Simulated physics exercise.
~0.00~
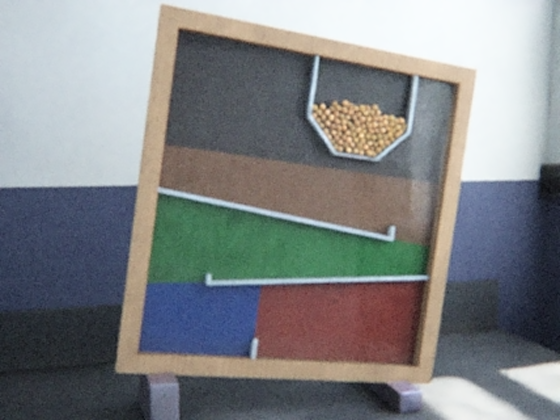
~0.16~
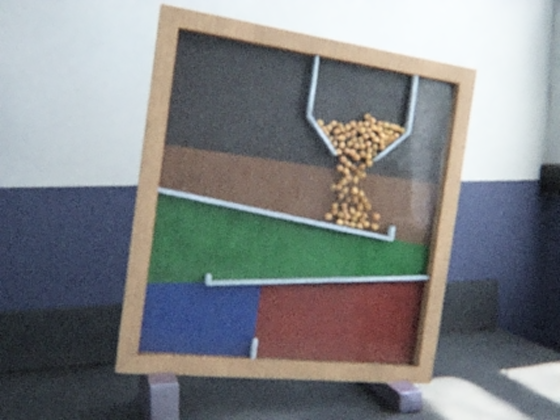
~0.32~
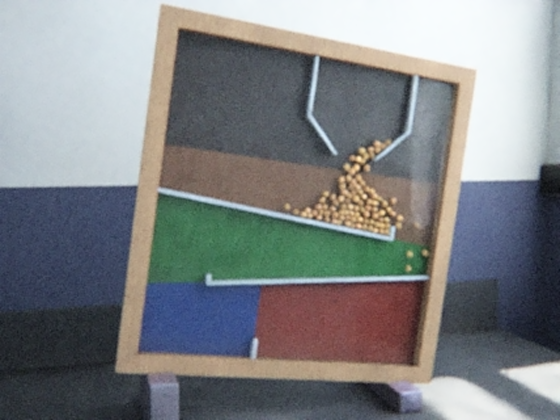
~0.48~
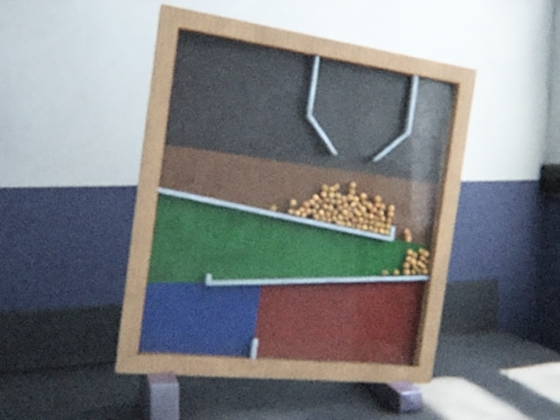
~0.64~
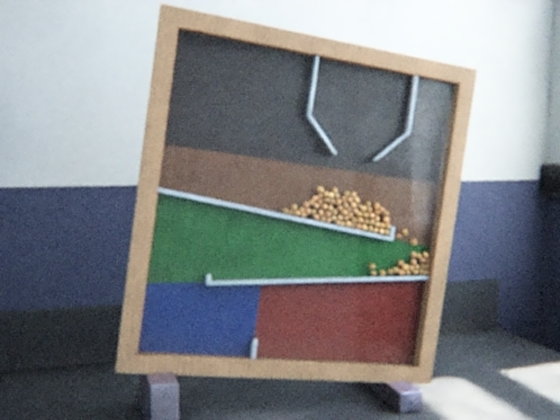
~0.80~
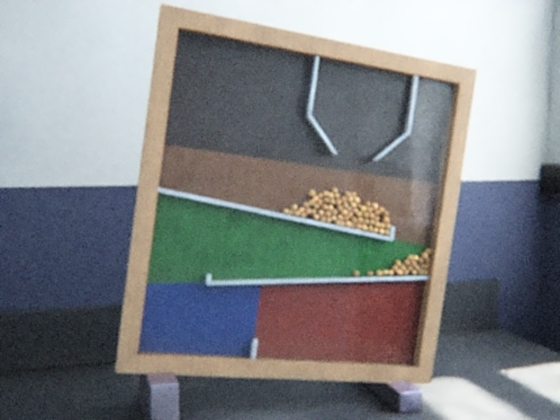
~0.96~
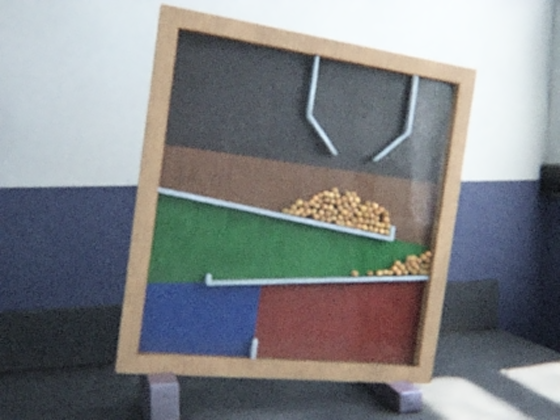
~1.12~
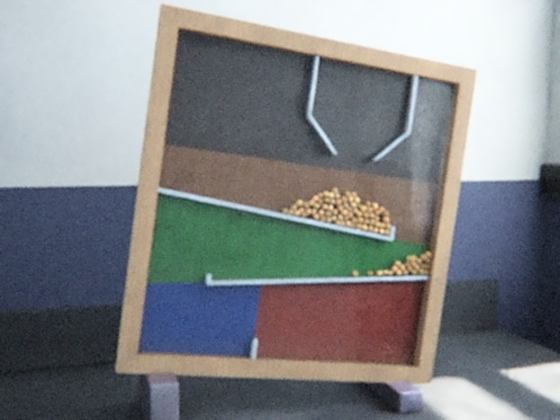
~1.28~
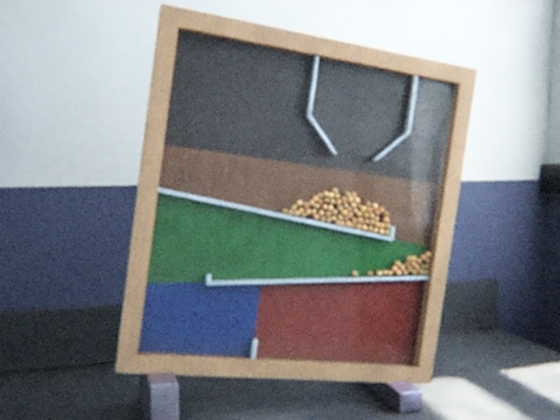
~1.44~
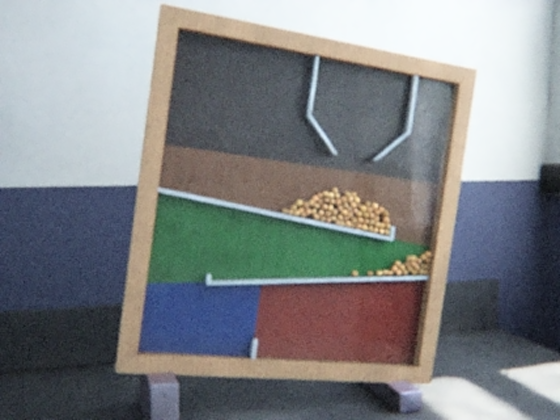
Pale wooden beads pouring from a hopper onto a sloping ledge, some spilling to the ledge below, then resting in two piles.
